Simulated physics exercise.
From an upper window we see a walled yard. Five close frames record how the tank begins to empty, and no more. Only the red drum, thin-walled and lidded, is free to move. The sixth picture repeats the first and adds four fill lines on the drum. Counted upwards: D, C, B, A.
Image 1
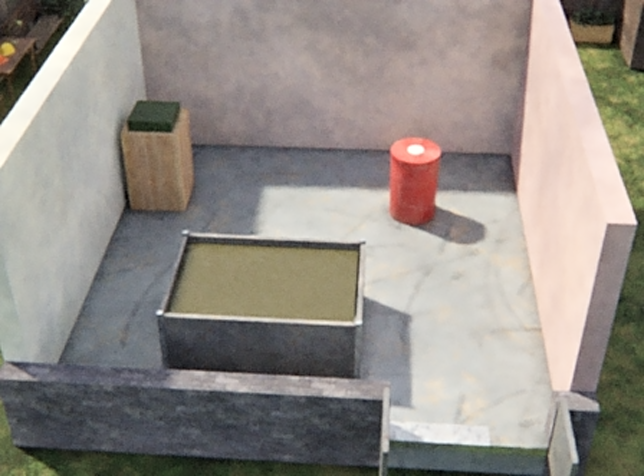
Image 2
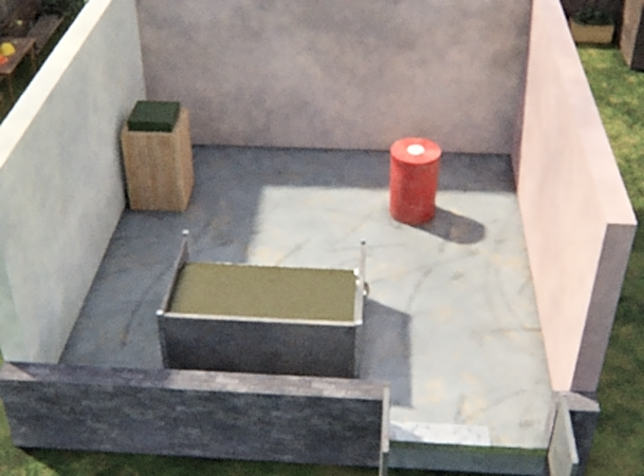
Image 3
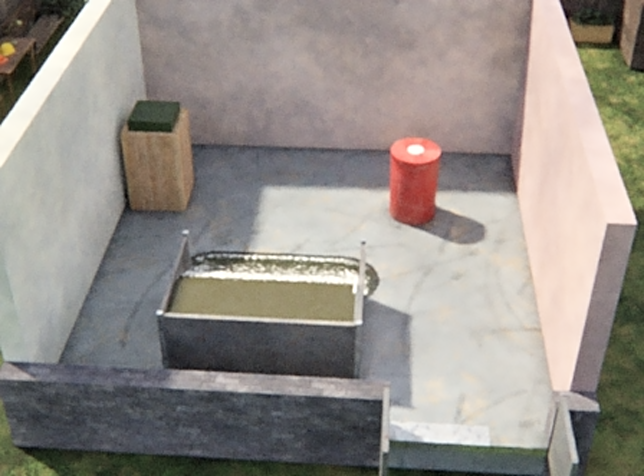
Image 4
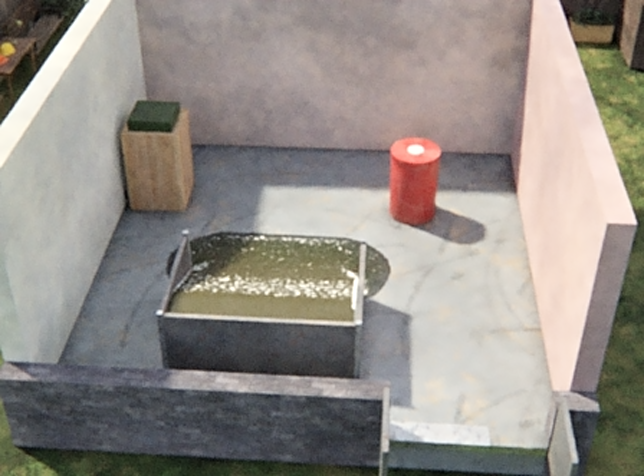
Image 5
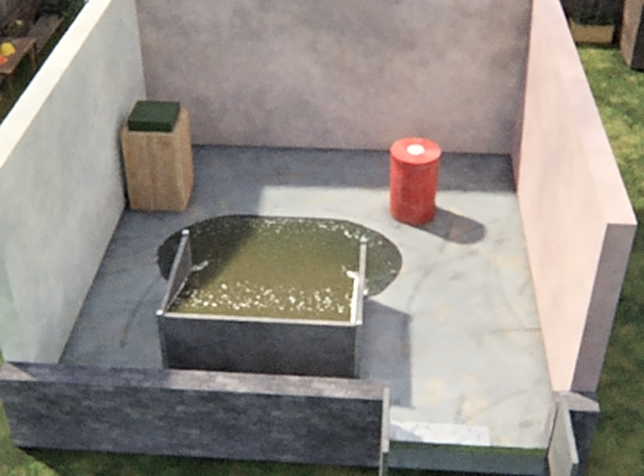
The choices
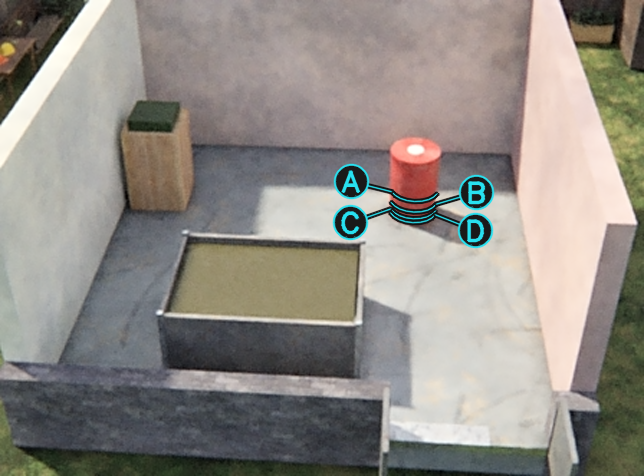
Murky olive-green water drops inside a grey tank and spreads from its back across the floor in a widening, glinting, rounded sheet, after the tank's rear side disappears from view. The walled yard is seen from high above, with grass outside and a gap at the front right. A red drum with a pale spot on its lid stands motionless right of centre, opposite a wooden box topped dark green at left.
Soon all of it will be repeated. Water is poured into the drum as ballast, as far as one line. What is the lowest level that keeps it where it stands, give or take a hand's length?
B is the one.
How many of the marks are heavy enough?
Two of them.
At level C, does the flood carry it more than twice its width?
No.
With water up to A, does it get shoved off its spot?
No, that is safe.
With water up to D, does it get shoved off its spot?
Yes, that goes wrong.
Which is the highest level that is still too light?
It is C.
On the marked copy, A at (414, 201); B at (413, 212); C at (413, 218); D at (412, 222); from the bottom up D, C, B, A.
With A, it does not move.
With B, it does not move.
With C, it is pushed about its own width away.
With D, it is pushed about 5 times its own width away.
